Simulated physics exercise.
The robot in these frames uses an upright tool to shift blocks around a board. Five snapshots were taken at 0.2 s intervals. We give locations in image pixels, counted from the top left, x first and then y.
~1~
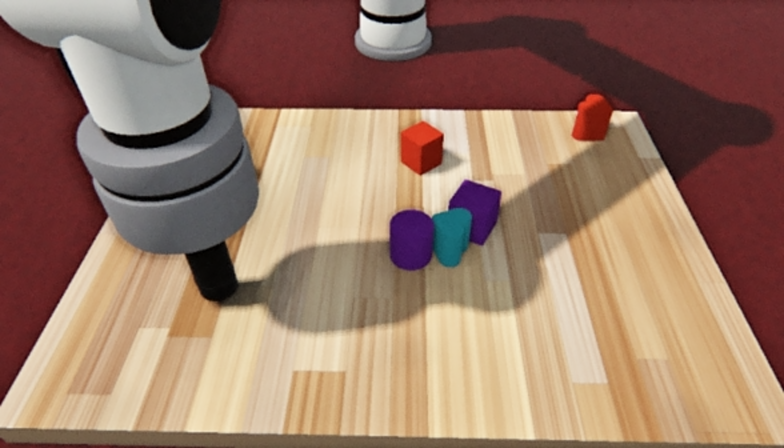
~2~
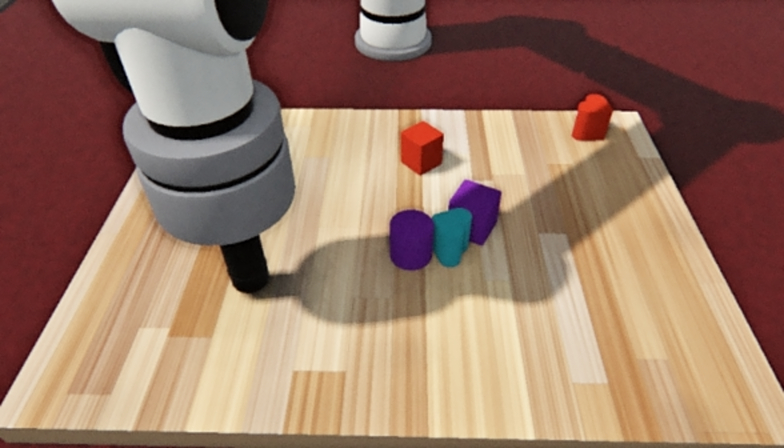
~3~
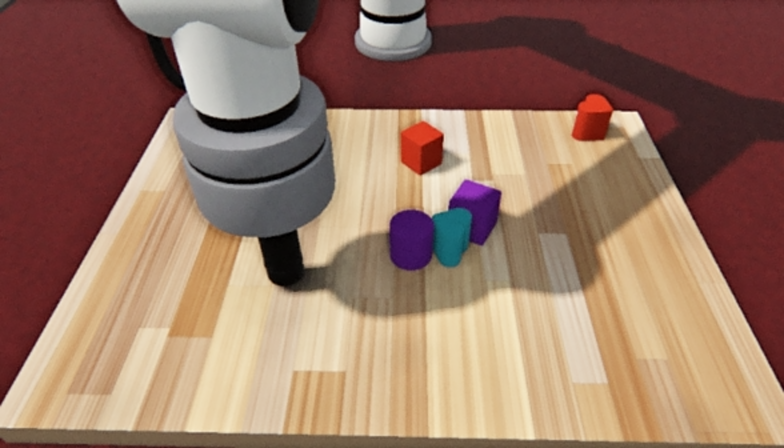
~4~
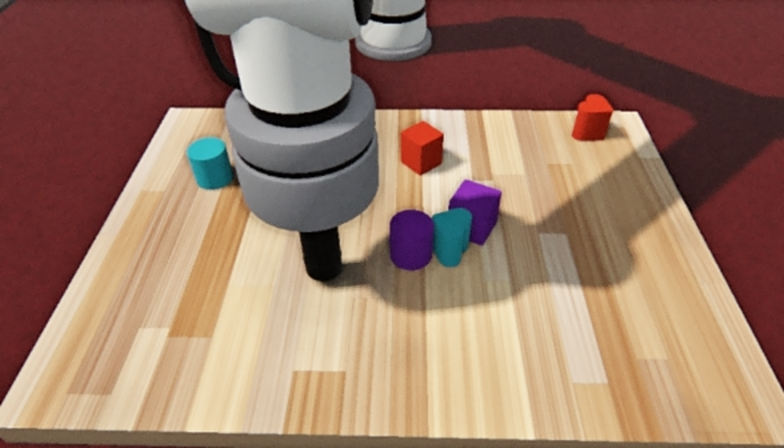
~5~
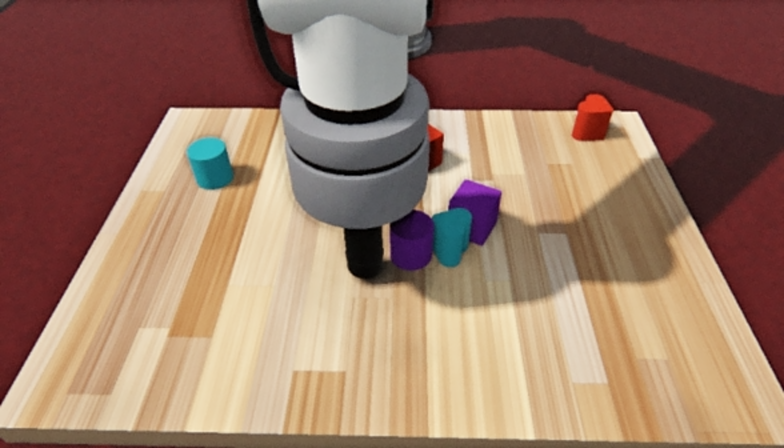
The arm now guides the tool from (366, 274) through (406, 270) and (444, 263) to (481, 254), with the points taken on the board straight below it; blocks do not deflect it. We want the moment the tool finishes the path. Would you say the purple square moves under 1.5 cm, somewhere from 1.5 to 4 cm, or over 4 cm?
Displacement: 1.5 to 4 cm.
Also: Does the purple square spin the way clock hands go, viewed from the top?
It seems not.
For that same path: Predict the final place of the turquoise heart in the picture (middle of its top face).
In the picture, that point is around (515, 208).
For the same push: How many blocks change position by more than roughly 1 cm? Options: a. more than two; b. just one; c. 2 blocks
a.
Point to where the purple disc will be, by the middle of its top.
Its top centre lands on (444, 203).
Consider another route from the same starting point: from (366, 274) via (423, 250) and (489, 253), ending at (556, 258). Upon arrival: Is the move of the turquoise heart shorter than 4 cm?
No - that is not the case.
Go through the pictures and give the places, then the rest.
In the first frame, tool tip at (219, 288); block tops, purple disc at (412, 224); turquoise heart at (453, 220); purple square at (476, 196).
In the second frame, tool at (251, 280); blocks unchanged.
In the third frame, tool at (286, 274); blocks unchanged.
In the fourth frame, tool at (324, 269); blocks unchanged.
In the fifth frame, tool at (365, 266); purple disc at (412, 224); turquoise heart at (453, 220); purple square at (476, 196).
On the path given first. One third of the way, tool at (407, 261); purple disc at (430, 215); turquoise heart at (468, 220), turned 40° clockwise.
Two thirds of the way, tool at (446, 255); purple disc at (443, 204); turquoise heart at (482, 218), turned 45° clockwise; purple square at (480, 189).
At the end, tool at (482, 246); purple disc at (444, 203); turquoise heart at (515, 208), turned 20° clockwise; purple square at (489, 183), turned 25° anticlockwise.
